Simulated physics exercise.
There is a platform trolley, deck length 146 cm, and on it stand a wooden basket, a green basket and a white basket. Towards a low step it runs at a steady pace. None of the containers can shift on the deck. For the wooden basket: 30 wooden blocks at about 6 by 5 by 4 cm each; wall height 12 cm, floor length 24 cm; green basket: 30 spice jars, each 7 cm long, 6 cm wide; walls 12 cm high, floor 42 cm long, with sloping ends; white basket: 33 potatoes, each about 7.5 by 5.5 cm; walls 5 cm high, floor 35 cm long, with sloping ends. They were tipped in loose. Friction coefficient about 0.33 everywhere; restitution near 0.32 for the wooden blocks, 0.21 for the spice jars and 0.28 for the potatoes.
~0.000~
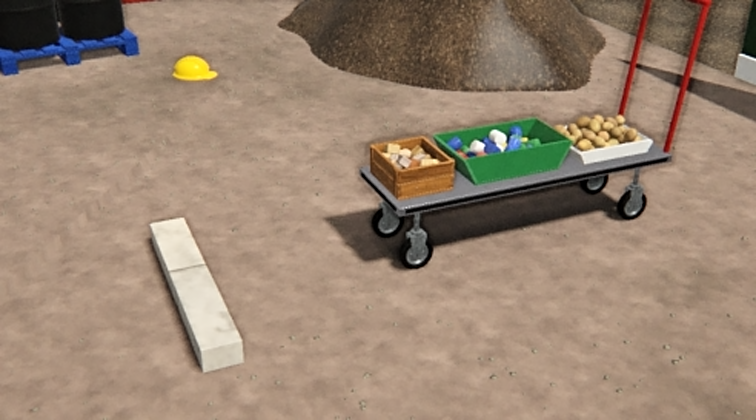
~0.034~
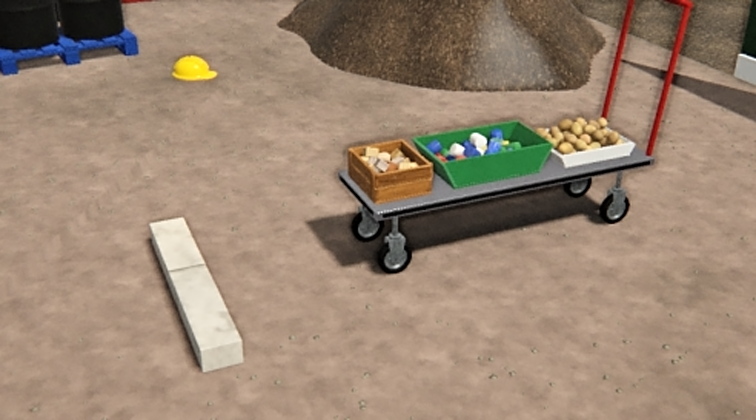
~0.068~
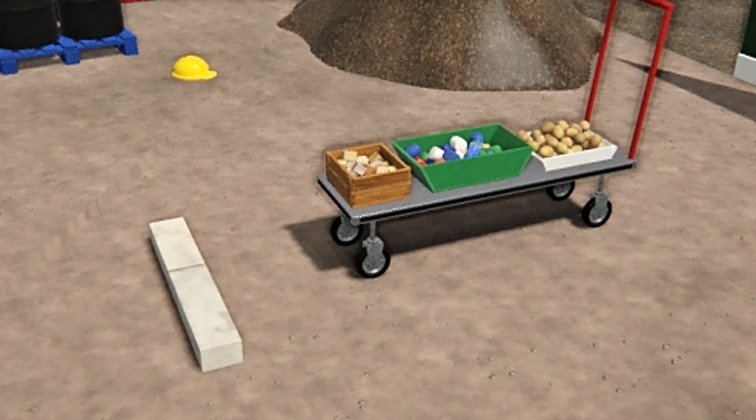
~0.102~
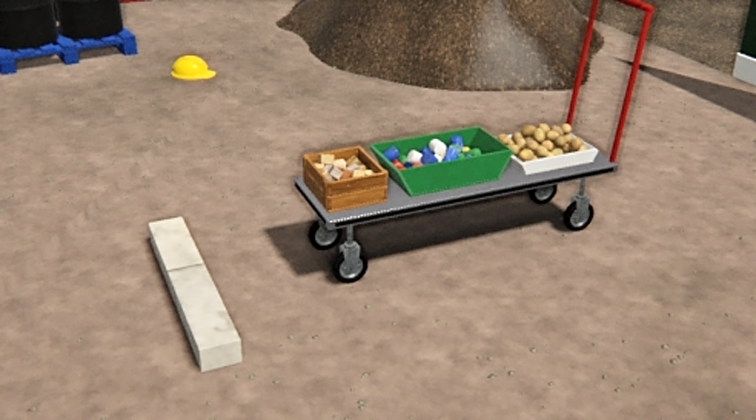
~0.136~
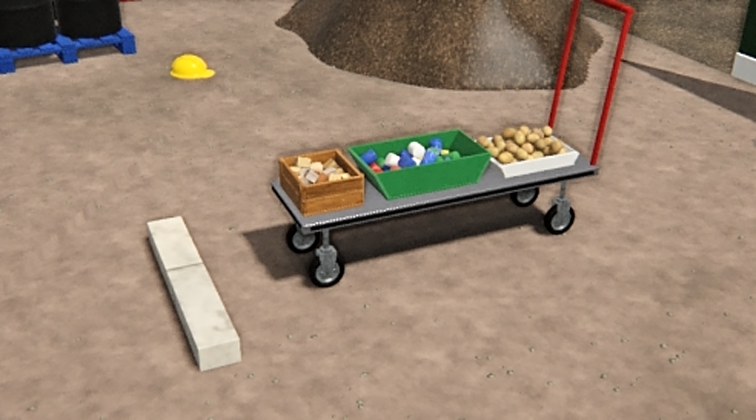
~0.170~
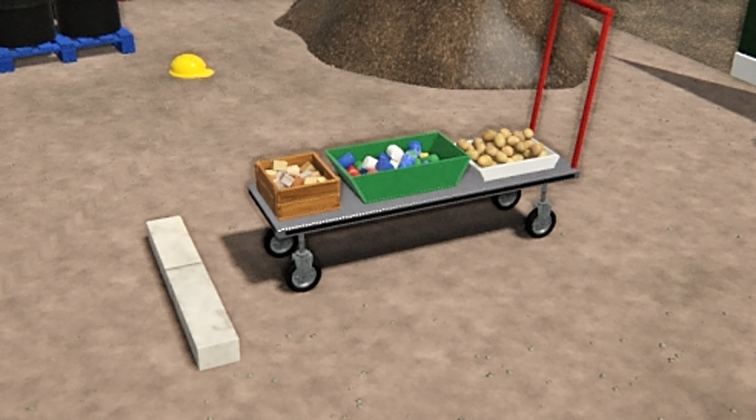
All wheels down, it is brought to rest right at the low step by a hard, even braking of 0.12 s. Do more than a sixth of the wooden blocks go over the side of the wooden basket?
No.
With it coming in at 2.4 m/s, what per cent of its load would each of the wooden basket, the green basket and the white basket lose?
Wooden basket 0 %, green basket 10 %, white basket 30 %.
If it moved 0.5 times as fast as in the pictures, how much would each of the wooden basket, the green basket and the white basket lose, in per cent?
Then the wooden basket sheds 0 per cent, the green basket 0 per cent, and the white basket 20 per cent.
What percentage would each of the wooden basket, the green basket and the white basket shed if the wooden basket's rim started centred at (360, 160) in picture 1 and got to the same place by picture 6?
Then wooden basket 0, green basket 0, white basket 20 per cent.
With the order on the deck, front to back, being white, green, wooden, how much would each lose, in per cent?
Then wooden basket 0, green basket 10, white basket 50 per cent.
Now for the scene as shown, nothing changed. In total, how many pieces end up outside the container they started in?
Some 20 altogether.
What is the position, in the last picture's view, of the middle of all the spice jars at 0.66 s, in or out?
I'd put the middle close to (294, 178).
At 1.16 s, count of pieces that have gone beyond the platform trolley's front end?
Some 3 pieces.
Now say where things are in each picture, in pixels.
In the first frame (we follow the rim corner now nearest the camera), wooden basket at (401, 170); green basket at (466, 159); 82 cm still to roll; nothing out yet.
Wooden basket at (378, 174); green basket at (444, 163); 72 cm still to roll, in the second frame.
Wooden basket at (355, 178); green basket at (422, 166); 61 cm still to roll, in the third frame.
Wooden basket at (330, 182); green basket at (400, 170); 51 cm still to roll, in the fourth frame.
Wooden basket at (305, 186); green basket at (376, 174); 40 cm still to roll, in the fifth frame.
Wooden basket at (280, 190); green basket at (352, 177); 30 cm still to roll; nothing out yet, in the sixth frame.
After 0.21 s, it begins to slow.
After 0.31 s, 0 of 30 out of the wooden basket, 0 of 30 out of the green basket and 3 of 33 out of the white basket.
After 0.43 s, 2 of 30 out of the wooden basket, 2 of 30 out of the green basket and 11 of 33 out of the white basket.
After 0.66 s, 2 of 30 out of the wooden basket, 4 of 30 out of the green basket and 14 of 33 out of the white basket.
When it is over (at 1.16 s), 2 of 30 out of the wooden basket, 5 of 30 out of the green basket and 14 of 33 out of the white basket. Asked share, 2 of 30, 7 per cent.
